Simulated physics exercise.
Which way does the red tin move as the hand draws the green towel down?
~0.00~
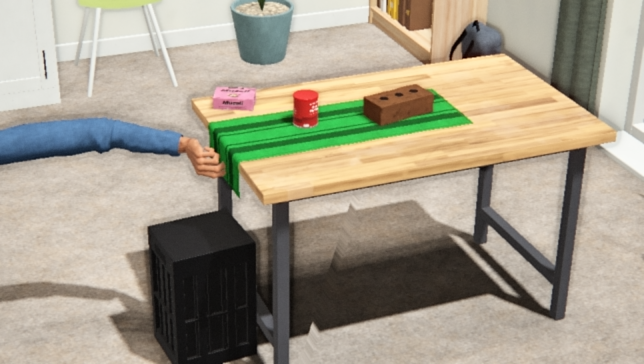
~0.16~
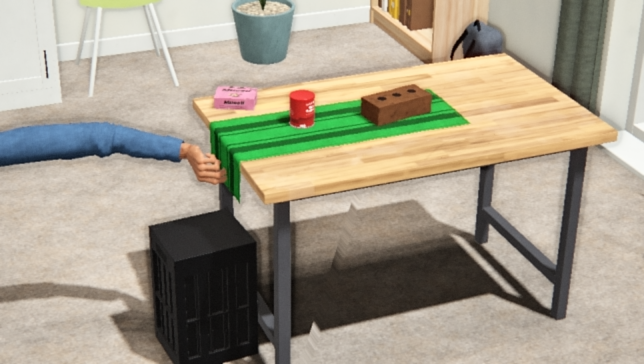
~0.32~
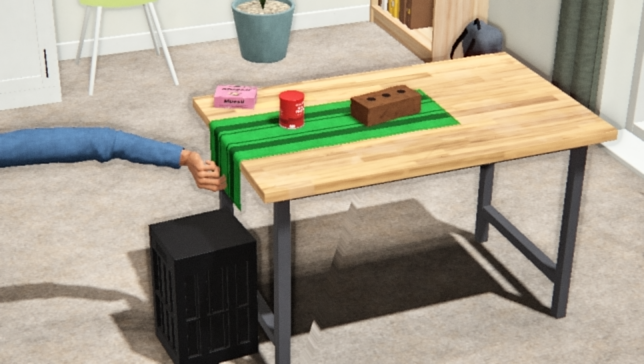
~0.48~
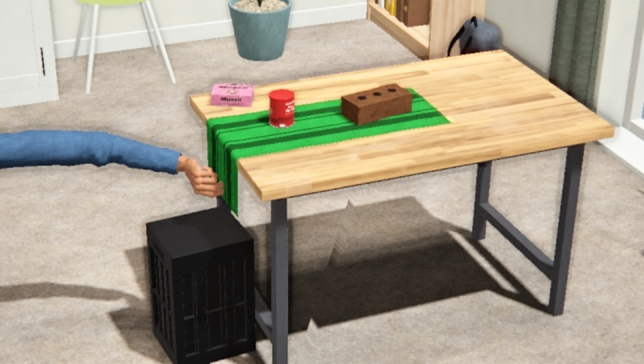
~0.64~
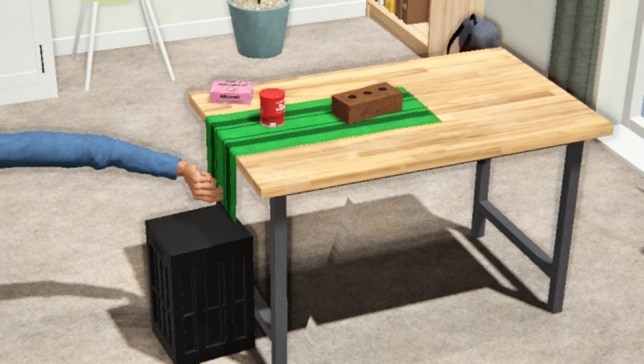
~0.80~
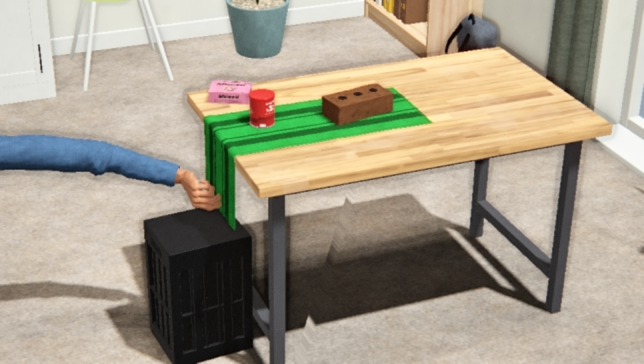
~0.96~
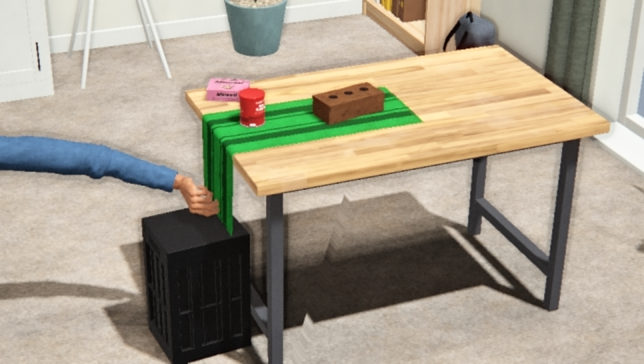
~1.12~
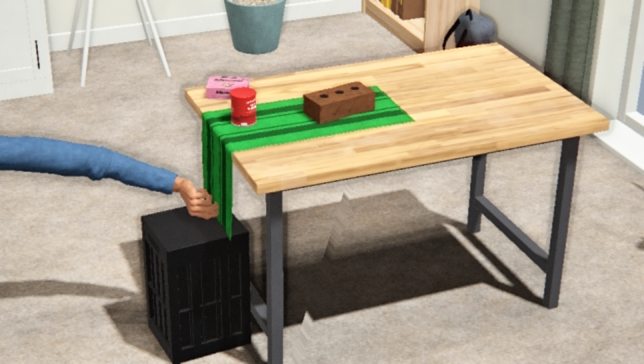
The red tin moves to the left, riding upright on the green towel.
A hand pulls a green towel down onto a black crate, carrying tin and brick left.
